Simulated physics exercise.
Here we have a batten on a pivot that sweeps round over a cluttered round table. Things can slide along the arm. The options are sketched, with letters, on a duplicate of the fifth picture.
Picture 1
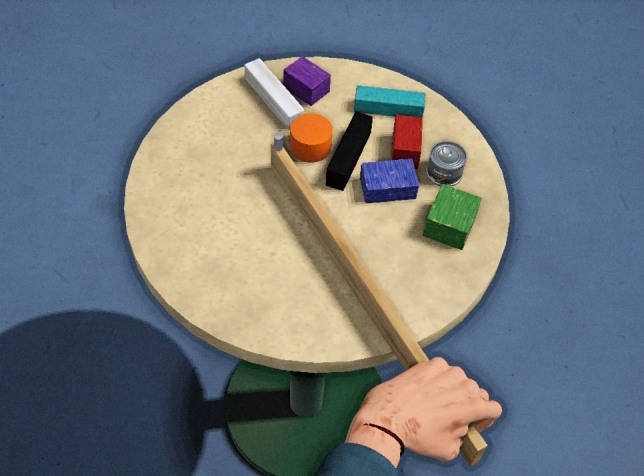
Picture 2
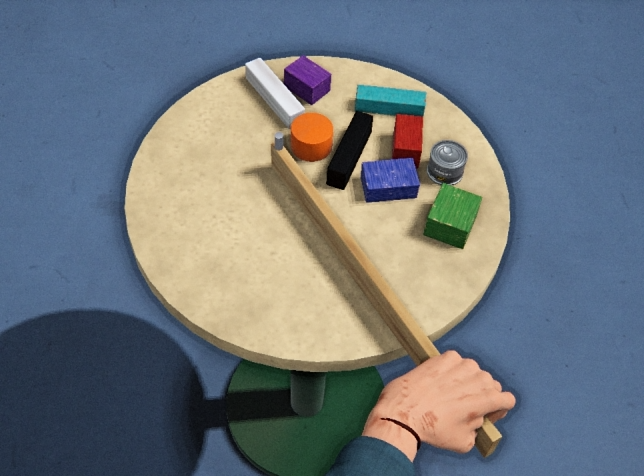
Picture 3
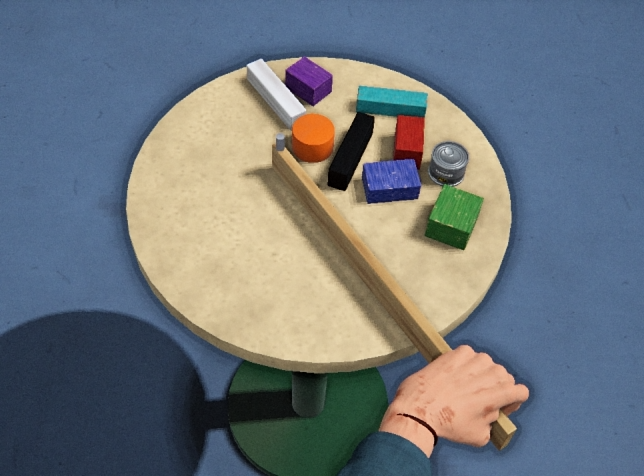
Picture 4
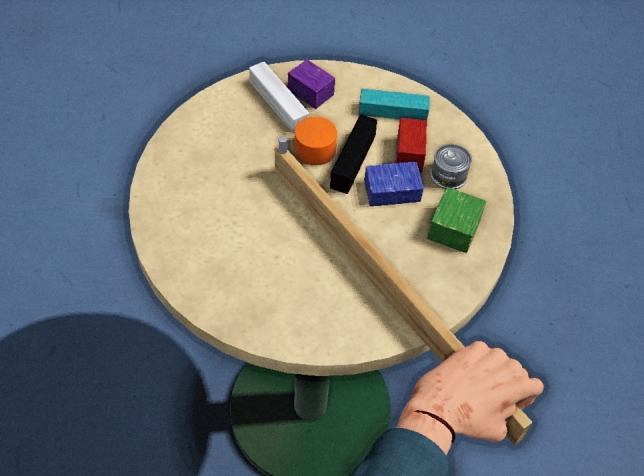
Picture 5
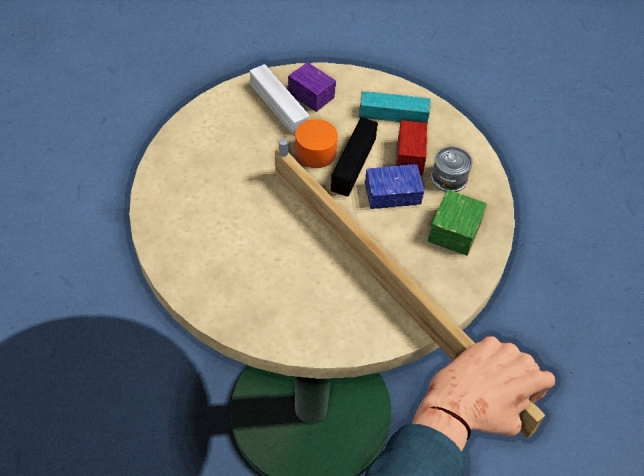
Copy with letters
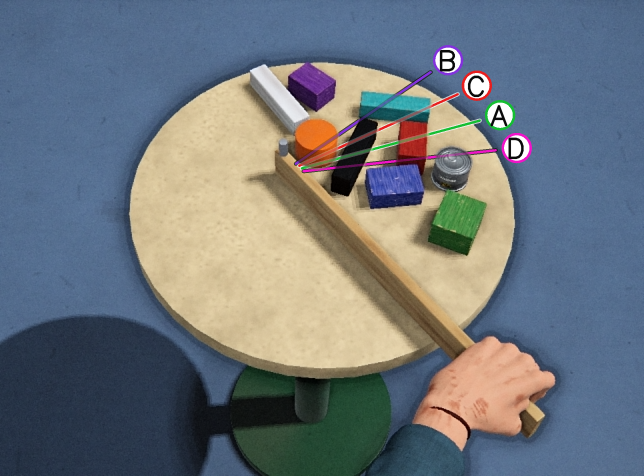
A hand at the lower right swings the outer end of a wooden batten a short way rightward across a round, pale tabletop, seen from above against a blue floor. White, purple, turquoise, orange, black, red, blue and green pieces and a grey tin crowd the table's upper and right parts. The pieces keep their places on the tabletop, while the whole view shifts very slightly.
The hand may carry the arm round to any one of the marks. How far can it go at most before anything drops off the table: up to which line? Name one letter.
Nothing falls up to D.
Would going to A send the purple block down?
By then, no.
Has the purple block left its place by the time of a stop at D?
No.
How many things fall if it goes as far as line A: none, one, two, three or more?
In all, one.
On the marked copy, A at (393, 144); B at (366, 116); C at (381, 129); D at (401, 160).
Following D. Soon after the start, arm (387, 201); purple block (312, 87); green block (459, 221).
Later, arm (399, 166); grey tin (452, 135); green block (464, 166).
In the end, arm (397, 142); grey tin (443, 101); turquoise bar (389, 89); nothing has fallen.
As for the rest, A drops the grey tin; B drops the turquoise bar and grey tin; C drops the turquoise bar and grey tin.
